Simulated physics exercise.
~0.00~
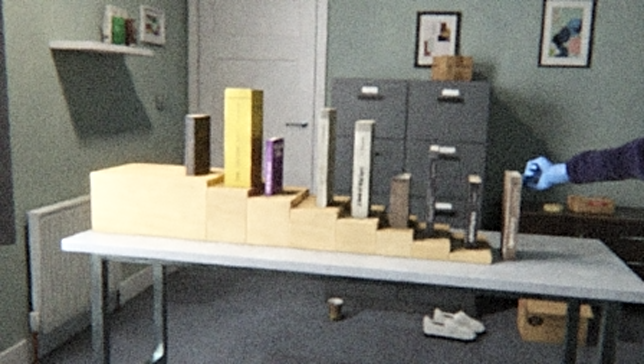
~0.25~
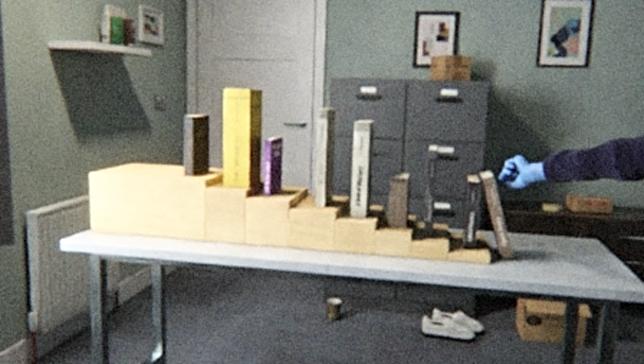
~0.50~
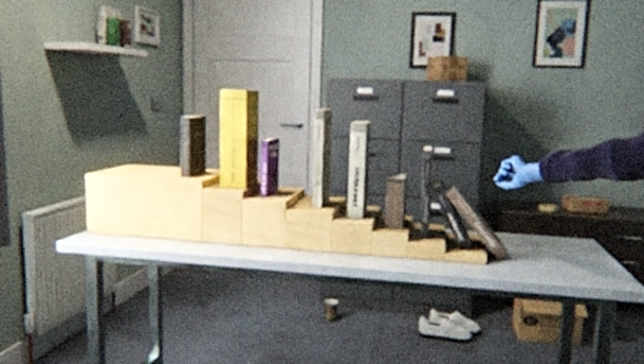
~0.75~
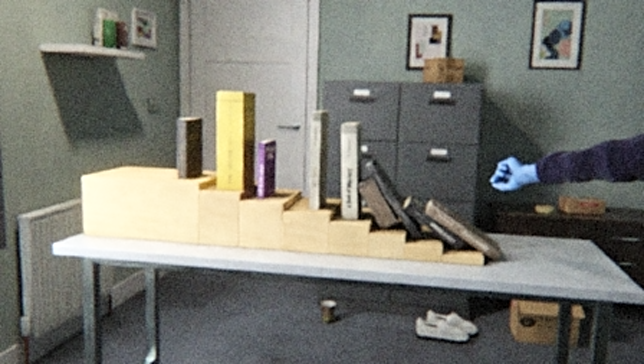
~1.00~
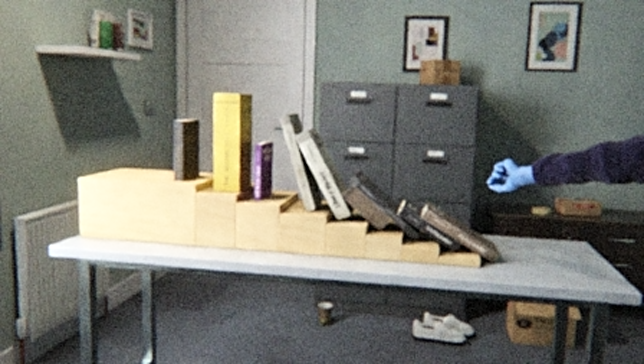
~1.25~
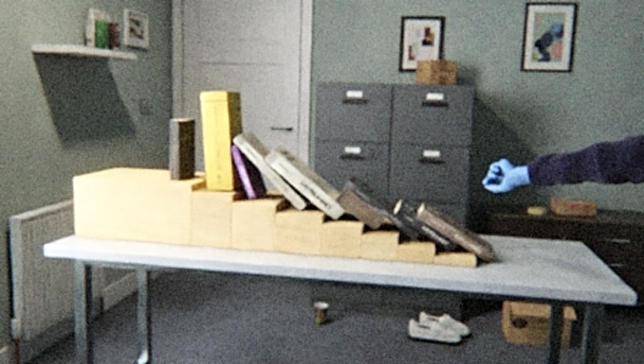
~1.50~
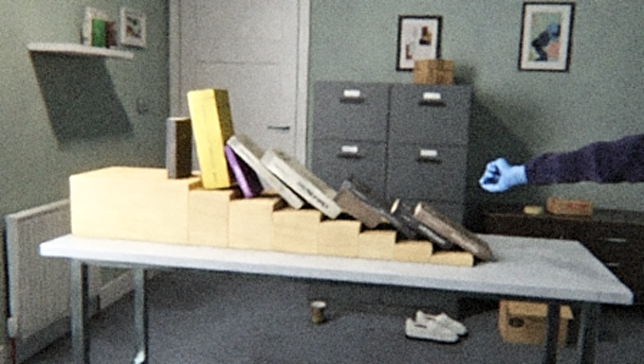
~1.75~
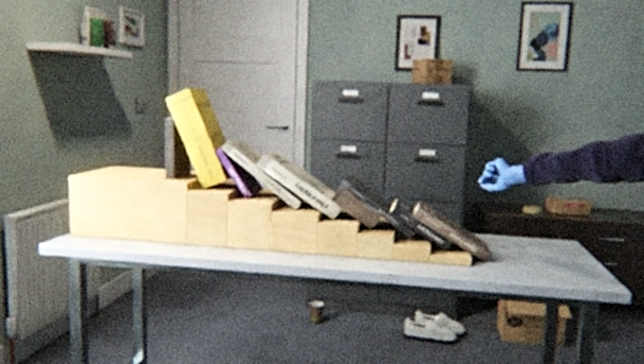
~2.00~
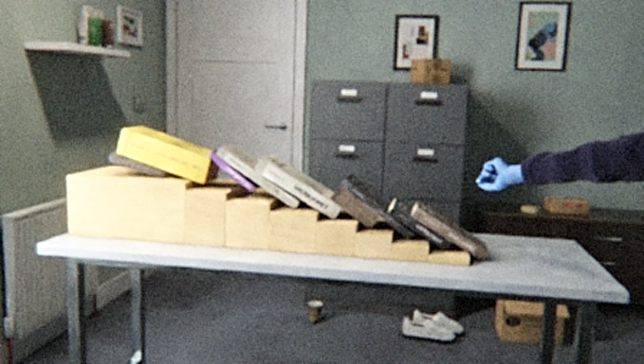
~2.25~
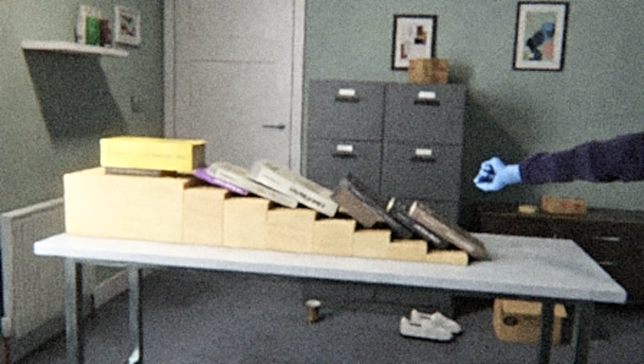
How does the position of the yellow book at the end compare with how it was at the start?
At the start the yellow book stands upright on its step, but by the end it has fallen to the left and lies on its side at the top of the steps.
